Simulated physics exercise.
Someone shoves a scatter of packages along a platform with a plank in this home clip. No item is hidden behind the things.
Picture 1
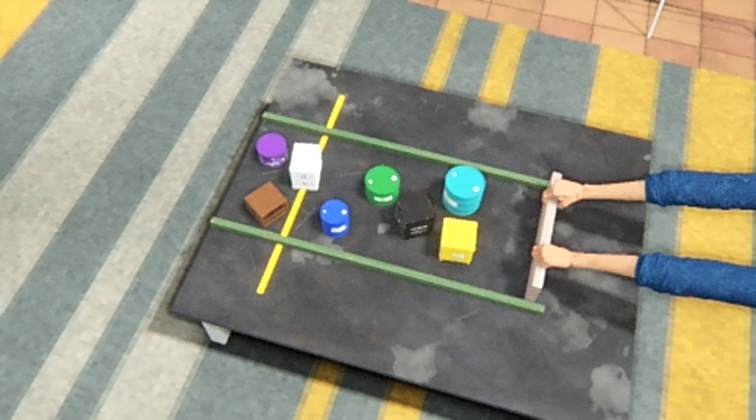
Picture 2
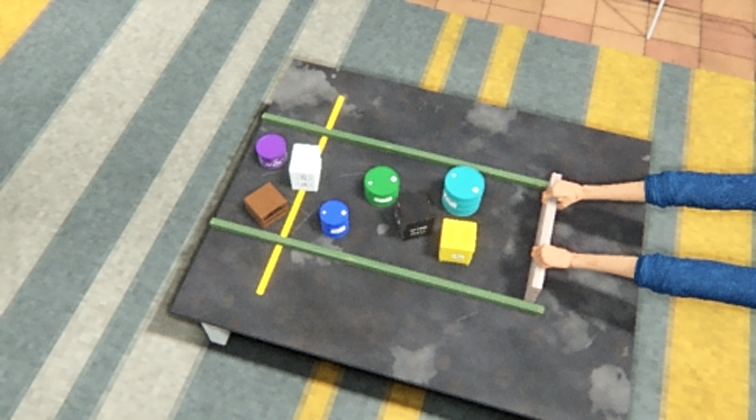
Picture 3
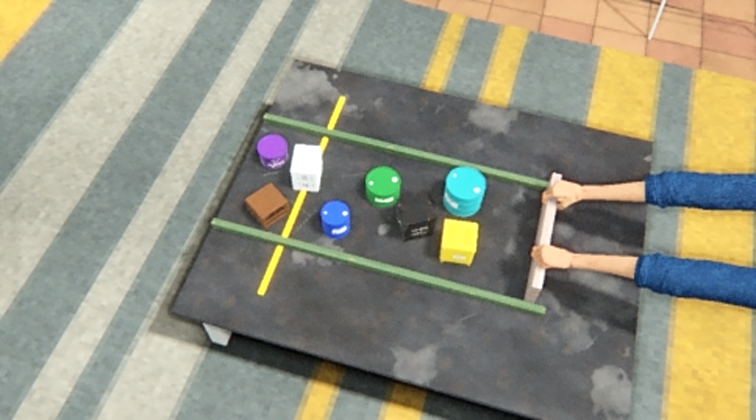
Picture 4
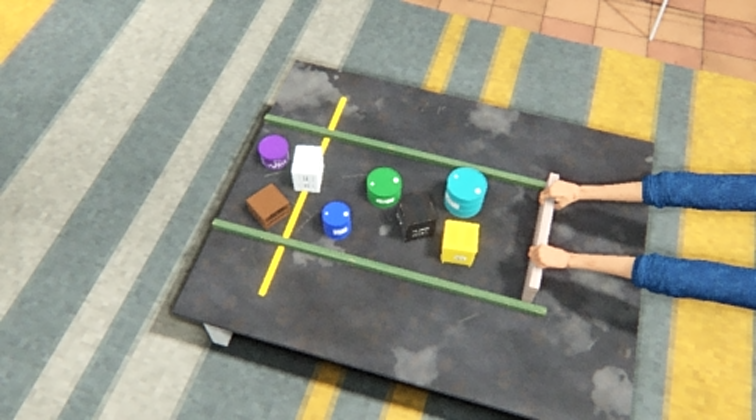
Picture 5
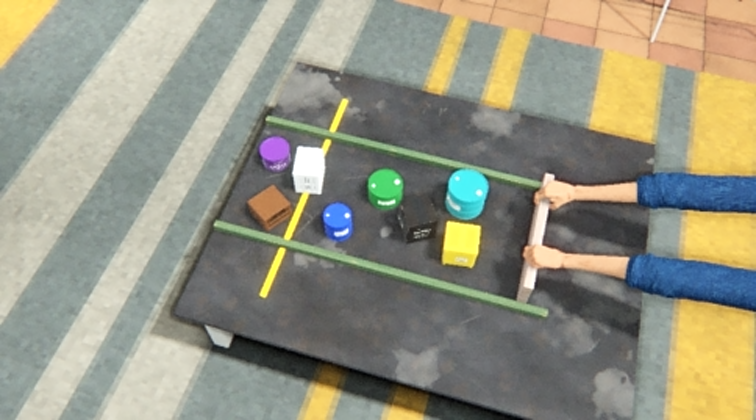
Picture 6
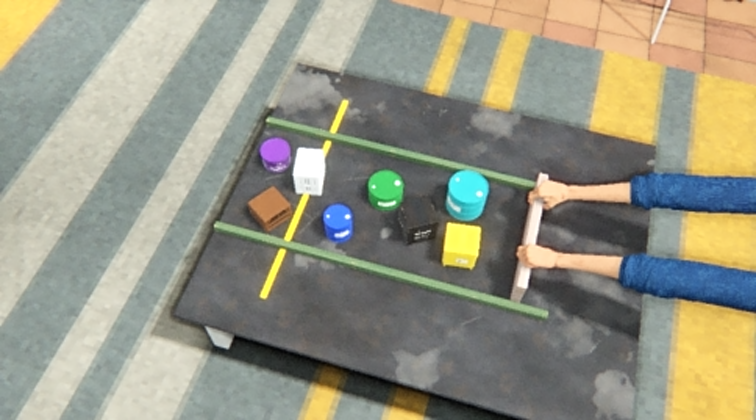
The clip shows two hands holding a plank at the right of a dark platform and easing it slightly left between green strips, while the scattered colourful containers and boxes ahead of it, some near a yellow line, stay essentially still.
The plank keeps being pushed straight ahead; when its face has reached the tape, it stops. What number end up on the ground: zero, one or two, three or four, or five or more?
A single one or a pair drops off.
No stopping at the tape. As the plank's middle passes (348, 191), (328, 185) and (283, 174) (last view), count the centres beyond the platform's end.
Place by place, 0, 1 and 4.
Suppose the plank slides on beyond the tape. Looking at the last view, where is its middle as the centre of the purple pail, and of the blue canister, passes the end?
First near (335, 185), second near (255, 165).
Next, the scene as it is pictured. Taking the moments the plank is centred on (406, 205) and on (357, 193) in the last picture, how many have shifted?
The number moved is 5 and then 8.
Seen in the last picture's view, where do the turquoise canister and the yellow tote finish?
Listed as asked: First (303, 147), and then (285, 197).
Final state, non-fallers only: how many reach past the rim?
The answer comes to 1.
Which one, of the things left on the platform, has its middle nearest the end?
The white crate winds up nearest.
Early on, none off yet; purple pail at rest near (276, 156); brown crate at rest near (270, 209); white crate at rest near (310, 172).
A while later, none off yet; purple pail travelled a little near (264, 150); brown crate travelled a little near (260, 205); white crate travelled about its own width near (279, 165).
Finally, the number that fall off is one or two; lost, brown crate and purple pail.
